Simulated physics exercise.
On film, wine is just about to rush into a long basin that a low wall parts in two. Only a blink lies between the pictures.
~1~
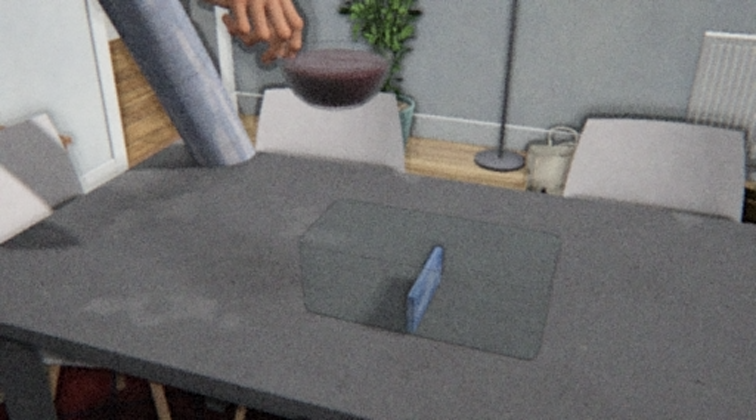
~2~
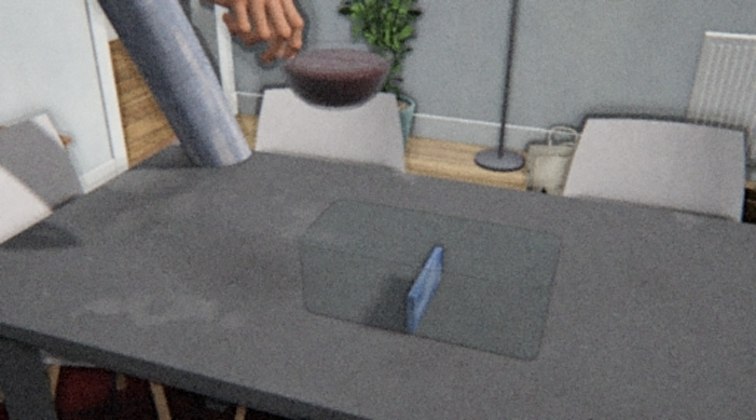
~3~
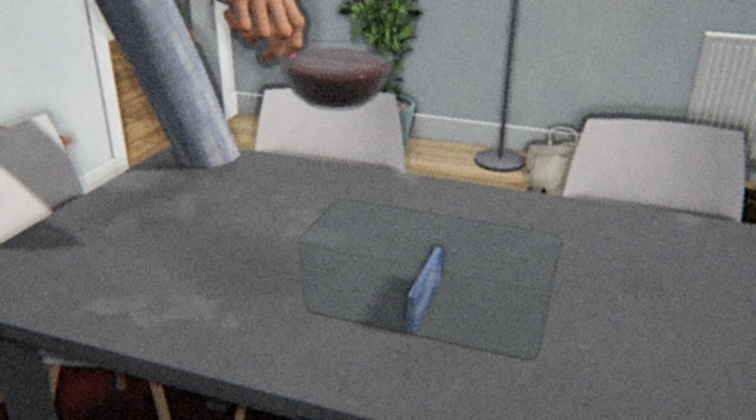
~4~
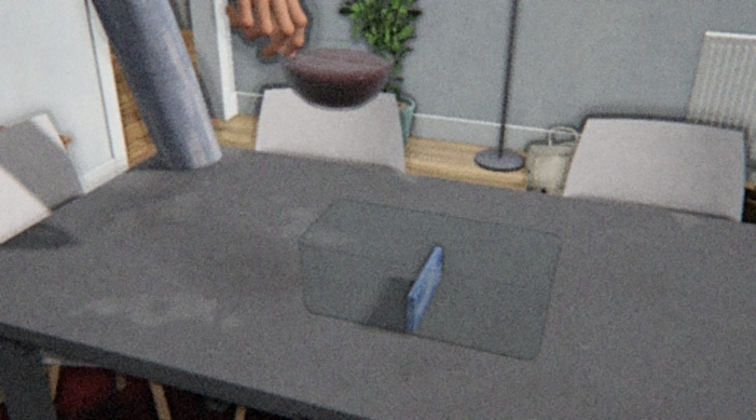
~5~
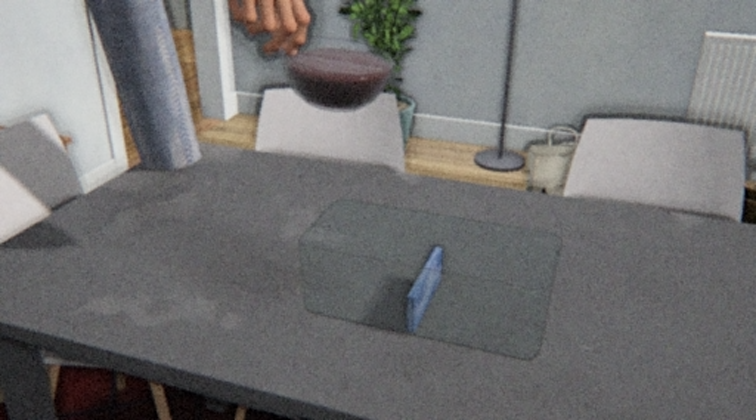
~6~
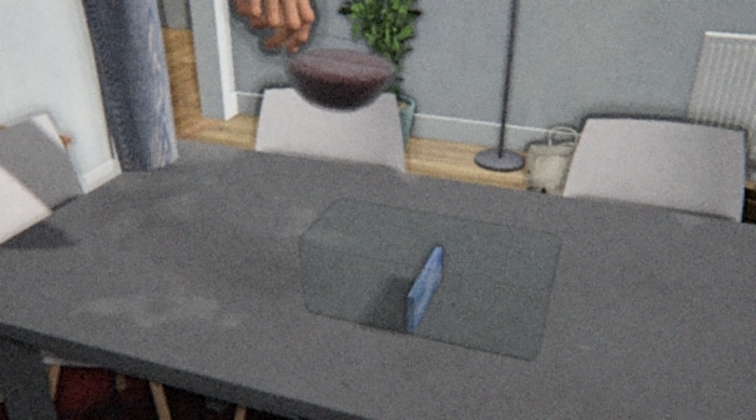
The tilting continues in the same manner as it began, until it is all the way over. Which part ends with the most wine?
The biggest share sits in the rightmost section.
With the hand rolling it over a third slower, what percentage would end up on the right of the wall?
Around 75 in a hundred.
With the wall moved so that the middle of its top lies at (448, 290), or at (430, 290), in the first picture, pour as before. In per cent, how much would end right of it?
It works out to around 35 per cent for the first and around 65 per cent for the second.
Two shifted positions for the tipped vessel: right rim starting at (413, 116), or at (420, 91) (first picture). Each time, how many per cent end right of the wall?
It comes to 85 % the first time and 90 % the second.
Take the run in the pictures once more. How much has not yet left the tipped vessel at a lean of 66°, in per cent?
Around 35 in a hundred has not poured out yet.
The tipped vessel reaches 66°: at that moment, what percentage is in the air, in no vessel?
It's close to 55 per cent.
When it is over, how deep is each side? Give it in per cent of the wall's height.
It settles around 10 on the left side and around 30 on the right side.
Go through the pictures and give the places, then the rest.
The first frame shows tilt 0°; pouring edge (390, 61); surface from (288, 56) to (388, 67); the long basin's rim runs from (317, 221) to (557, 263); the wall's top is at (426, 271).
The second frame shows tilt 1°; pouring edge (390, 62); surface from (288, 56) to (389, 67).
The third frame shows tilt 2°; pouring edge (390, 64); surface from (289, 55) to (389, 67).
The fourth frame shows tilt 5°; pouring edge (391, 67); surface from (290, 54) to (390, 69).
The fifth frame shows tilt 8°; pouring edge (392, 70); surface from (291, 54) to (390, 70).
The sixth frame shows tilt 13°; pouring edge (392, 75); surface from (293, 55) to (393, 71).
A moment on, the tilt is 66° and 37 per cent is still to pour, 2 is left of the wall and 7 right of it.
Next, the tilt is 92° and 3 per cent is still to pour, 14 is left of the wall and 68 right of it.
Then the tilt is 93° and 0 per cent is still to pour, 28 is left of the wall and 70 right of it.
Later the tilt is 93° and 0 per cent is still to pour, 28 is left of the wall and 70 right of it.
Finally, 28 per cent lies left of the wall, 70 right of it and 2 outside.
